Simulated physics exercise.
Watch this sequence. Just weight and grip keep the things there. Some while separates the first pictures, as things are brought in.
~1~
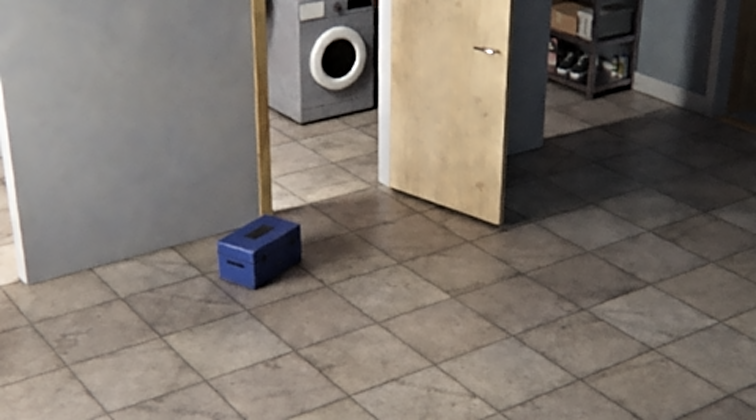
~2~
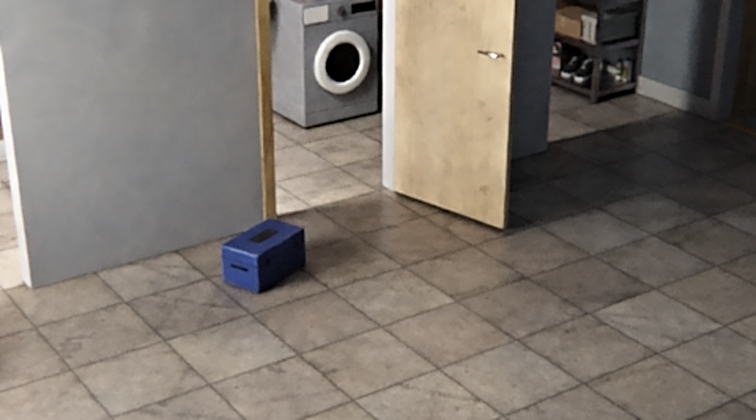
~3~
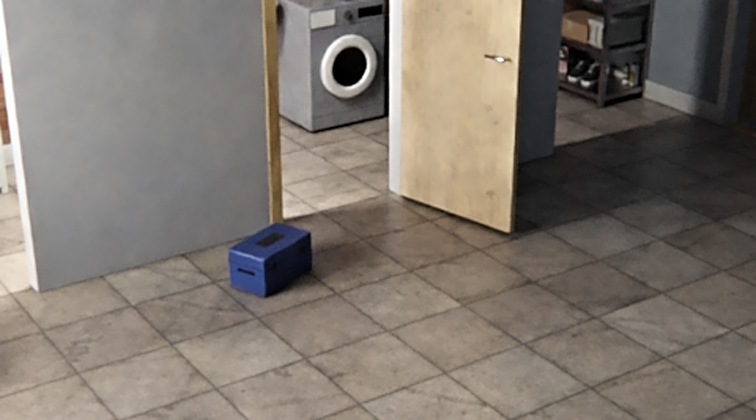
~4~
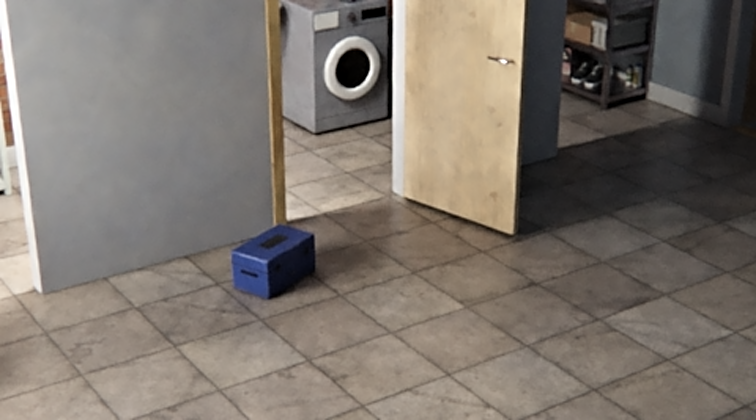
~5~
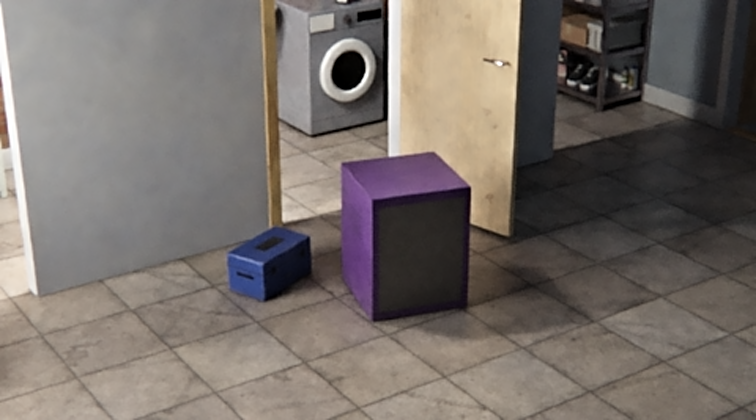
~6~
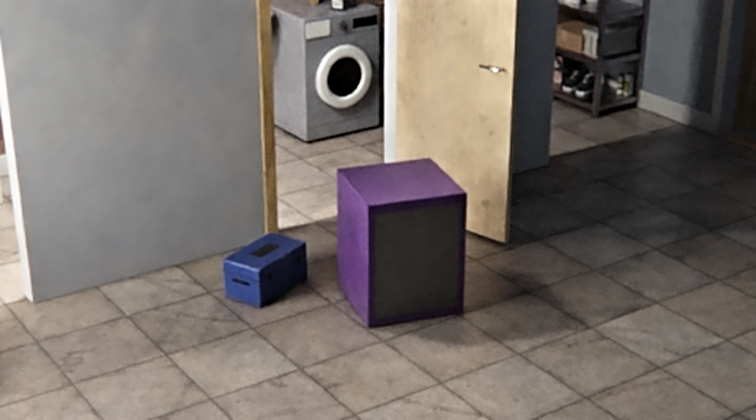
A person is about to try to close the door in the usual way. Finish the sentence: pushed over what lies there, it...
It swings shut.
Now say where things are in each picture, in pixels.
The first frame shows door wide open and still; blue toolbox (260, 251).
The second frame shows door wide open and still; blue toolbox (264, 255).
The third frame shows door wide open and still; blue toolbox (271, 259).
The fourth frame shows door wide open and still; blue toolbox (274, 260).
The fifth frame shows door wide open and still; blue toolbox (270, 263).
The sixth frame shows door wide open and still; purple appliance (400, 241); blue toolbox (266, 269).
Then, 0.70 s later than the last frame, open by 81°.
Then, 1.20 s later than the last frame, open by 51°.
Then, 1.80 s later than the last frame, open by 14°.
When it is over, open by 0°; both as before. End places, in pixels of the last picture, purple appliance near (400, 241).
